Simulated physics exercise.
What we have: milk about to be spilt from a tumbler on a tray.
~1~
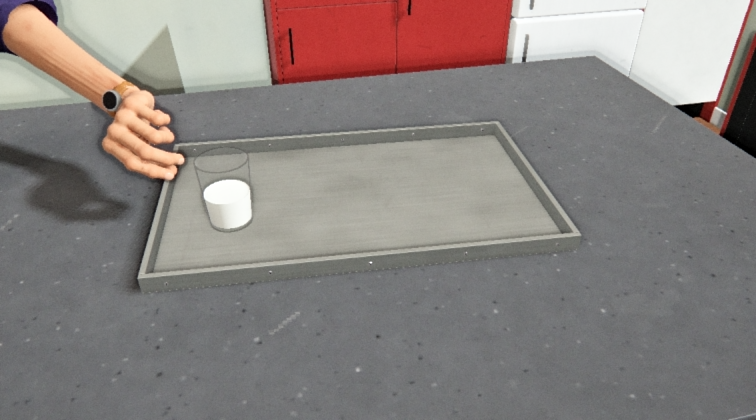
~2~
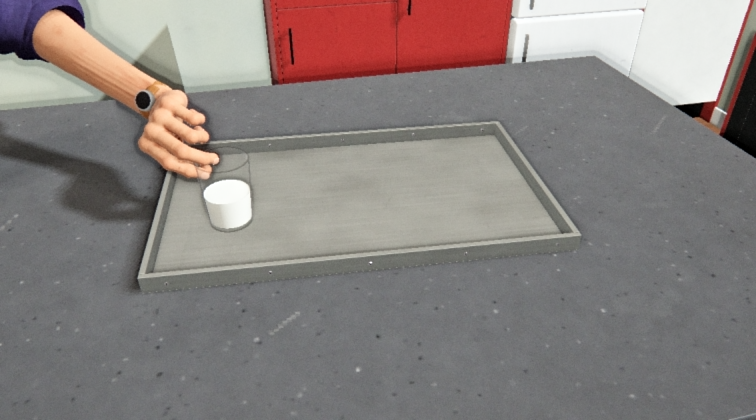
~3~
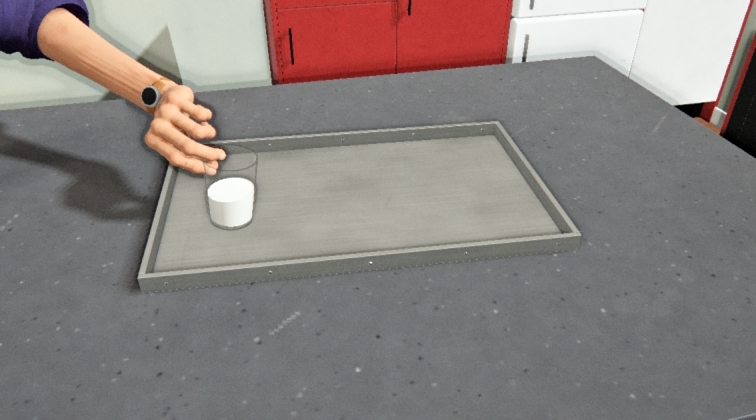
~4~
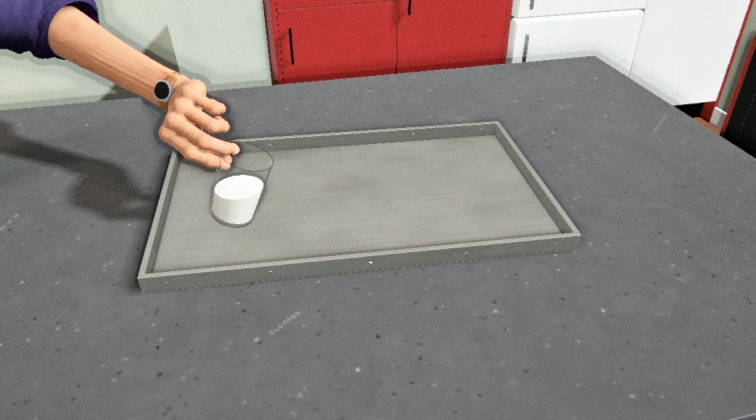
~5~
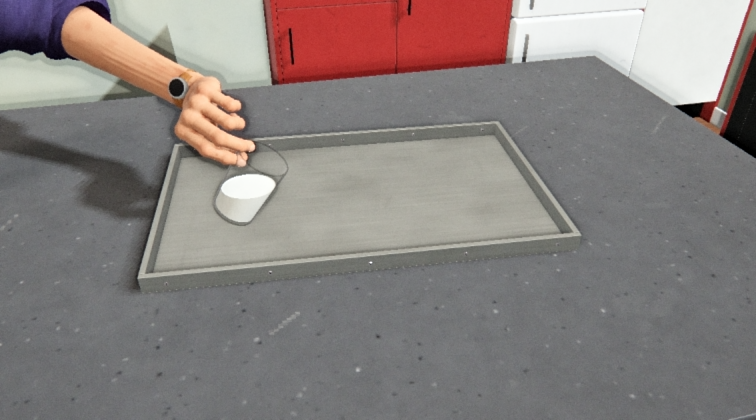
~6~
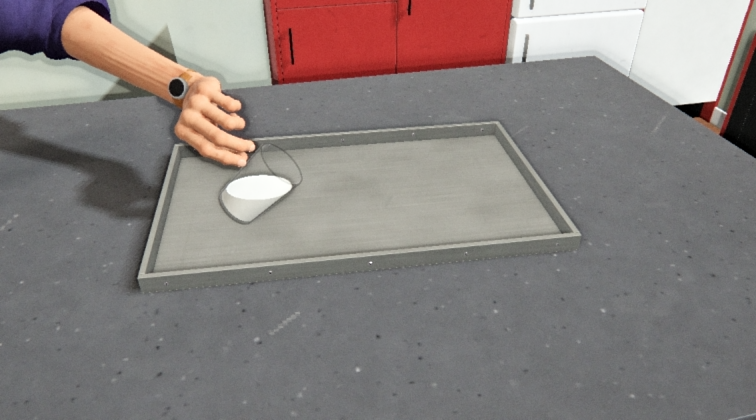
The video shows a hand reaching in from the left to a clear tumbler about half full of milk on a gray tray, its fingers pushing the glass slightly right and tilting it further and further to the right.
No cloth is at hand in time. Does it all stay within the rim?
The spill is held by the rim.
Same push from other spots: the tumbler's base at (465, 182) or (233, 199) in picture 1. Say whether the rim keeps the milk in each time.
At the first place it escapes from the tray, at the second it keeps within the tray.
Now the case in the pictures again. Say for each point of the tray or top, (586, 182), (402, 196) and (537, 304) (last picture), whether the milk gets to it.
The first is dry; the next wet; the last not reached.
A moment on, the tumbler lies in the tray; the puddle covers about as much as a plate; the rim holds it.
Further on, the puddle covers about as much as a plate; the rim holds it.
When it is over, the puddle covers about as much as a tray; the rim holds it.
